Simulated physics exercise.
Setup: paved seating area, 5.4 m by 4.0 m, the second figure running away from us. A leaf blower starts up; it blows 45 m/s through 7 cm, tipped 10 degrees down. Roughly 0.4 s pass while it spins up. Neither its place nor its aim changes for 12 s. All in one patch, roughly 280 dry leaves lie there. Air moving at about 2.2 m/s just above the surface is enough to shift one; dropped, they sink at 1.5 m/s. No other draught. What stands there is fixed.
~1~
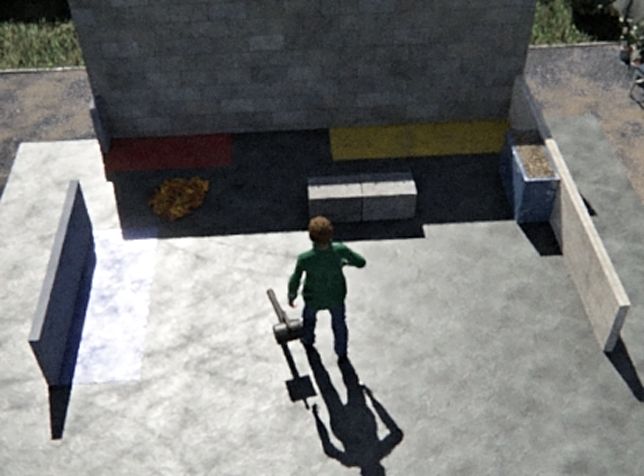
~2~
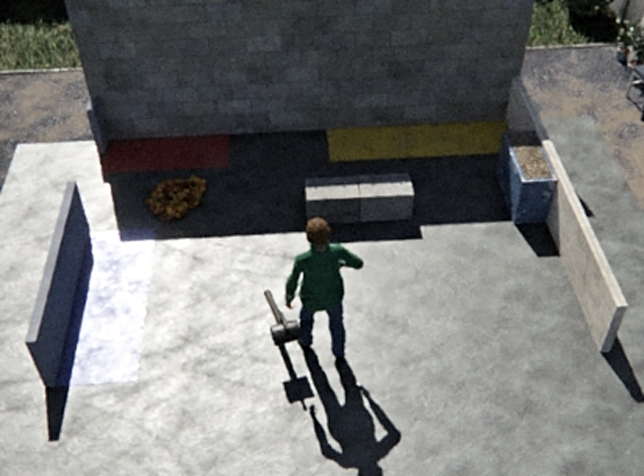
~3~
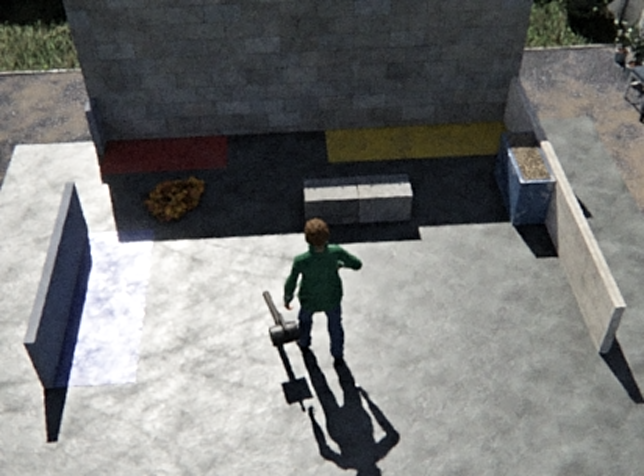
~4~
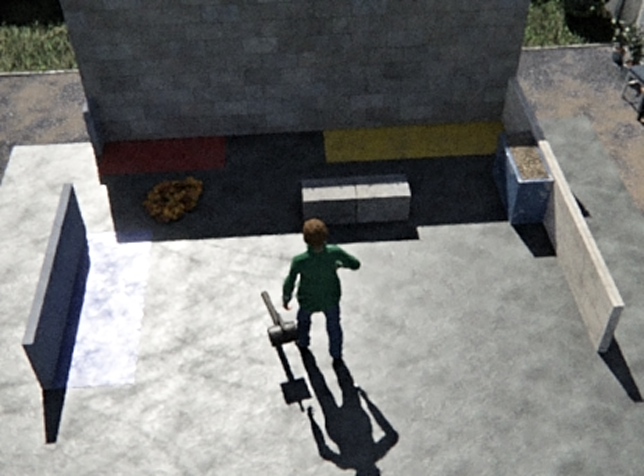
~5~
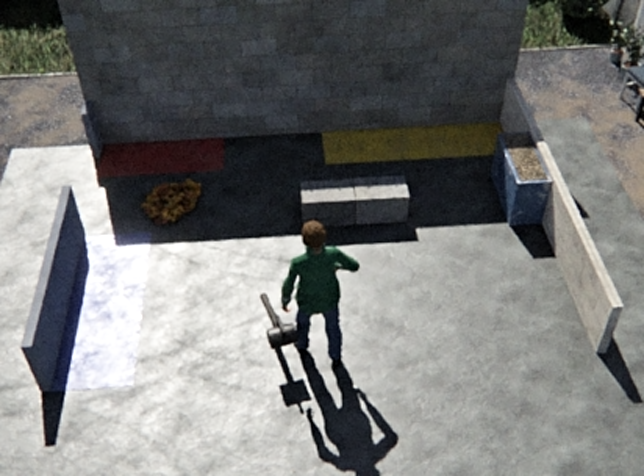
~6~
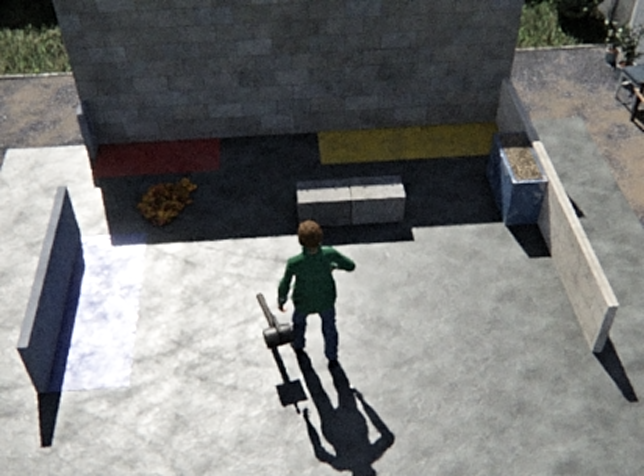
To begin with, a person in a green jacket stands with their back to us in a paved yard, a blower-like tool beside them, facing a small heap of orange-brown leaves near a grey block wall. The person barely moves as the view shifts slightly, and by the end the heap looks only faintly disturbed.
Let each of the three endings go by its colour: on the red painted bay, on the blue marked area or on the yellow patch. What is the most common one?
The colour with the most is red.
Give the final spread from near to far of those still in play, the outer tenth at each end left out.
0.4 m or thereabouts.
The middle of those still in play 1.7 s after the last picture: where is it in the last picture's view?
Their middle sits roughly at (105, 154) in the last view.
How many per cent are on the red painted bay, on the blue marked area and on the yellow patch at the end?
I'd put it at around 30 % for red, 0 % for blue and 0 % for yellow.
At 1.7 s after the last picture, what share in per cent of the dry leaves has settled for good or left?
Near 30 %.
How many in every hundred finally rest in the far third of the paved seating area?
Something close to 60 % ends up there.
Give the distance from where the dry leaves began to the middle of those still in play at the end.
1.4 m.
Then, 1.7 s after the last picture, 0 % are on the yellow patch, 0 % on the blue marked area and 54 % on the red painted bay; the middle of those still in play is near (105, 154); 28 % have settled or left.
Then, 3.1 s after the last picture, 0 % are on the yellow patch, 0 % on the blue marked area and 46 % on the red painted bay; the middle of those still in play is near (98, 153); 34 % have settled or left.
Then, 5.8 s after the last picture, 0 % are on the yellow patch, 0 % on the blue marked area and 36 % on the red painted bay; the middle of those still in play is near (97, 154); 43 % have settled or left.
Then, 11.2 s after the last picture, at the end, 0 % are on the yellow patch, 0 % on the blue marked area and 30 % on the red painted bay; the middle of those still in play is near (97, 154).
